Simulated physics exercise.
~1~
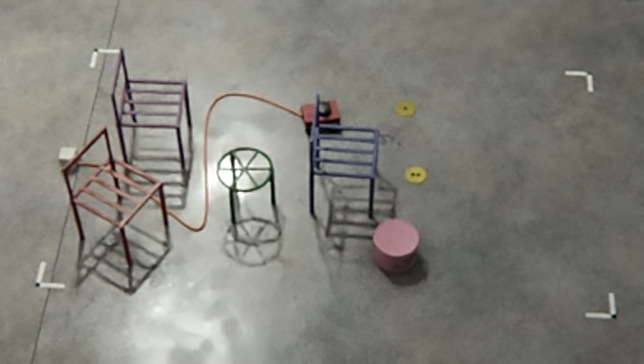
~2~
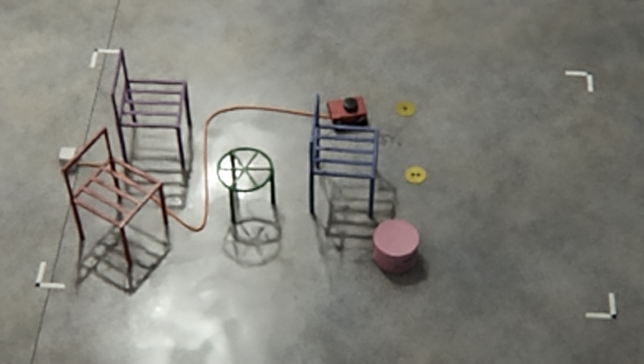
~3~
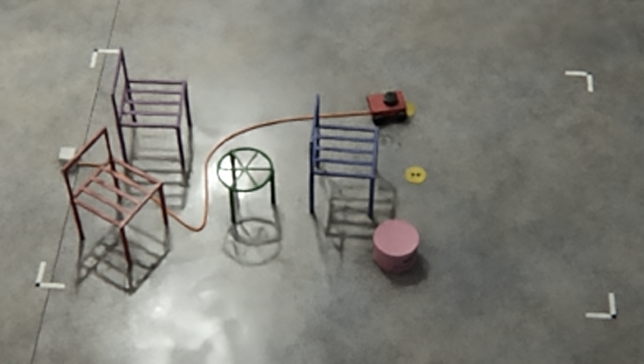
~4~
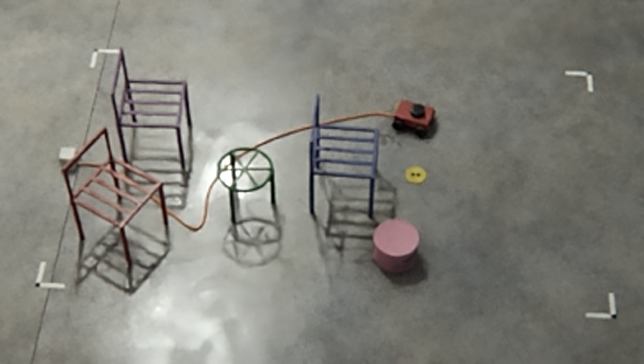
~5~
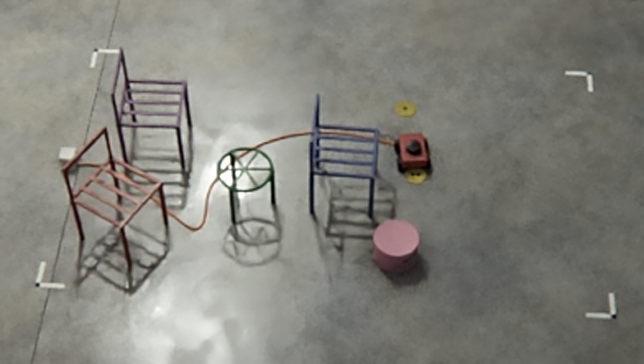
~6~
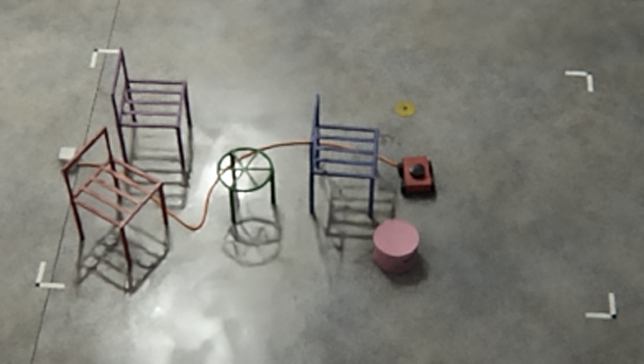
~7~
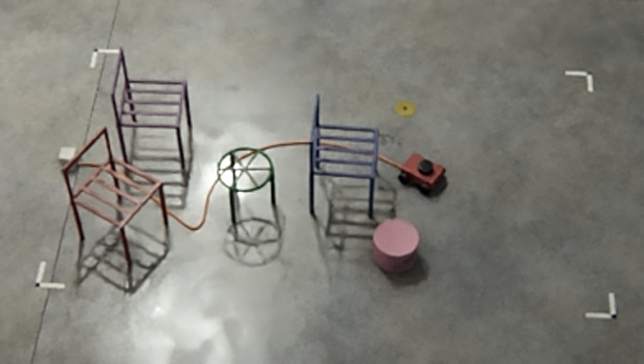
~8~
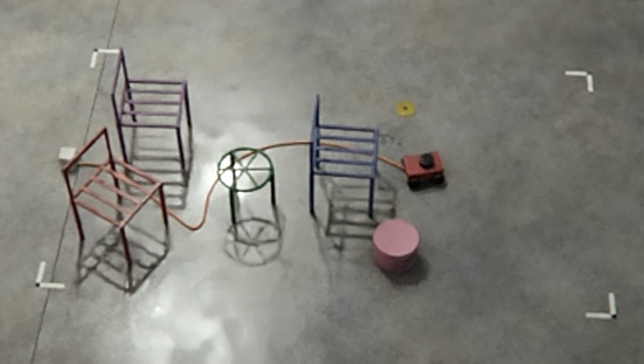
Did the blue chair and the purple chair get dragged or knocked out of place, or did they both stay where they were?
Both the blue chair and the purple chair stayed where they were.
Red, purple and blue chairs, a green stool and a pink bin stayed put as a small red cart trailing an orange cord rolled right to one yellow mark, headed down to the other, turned a little and stopped there.
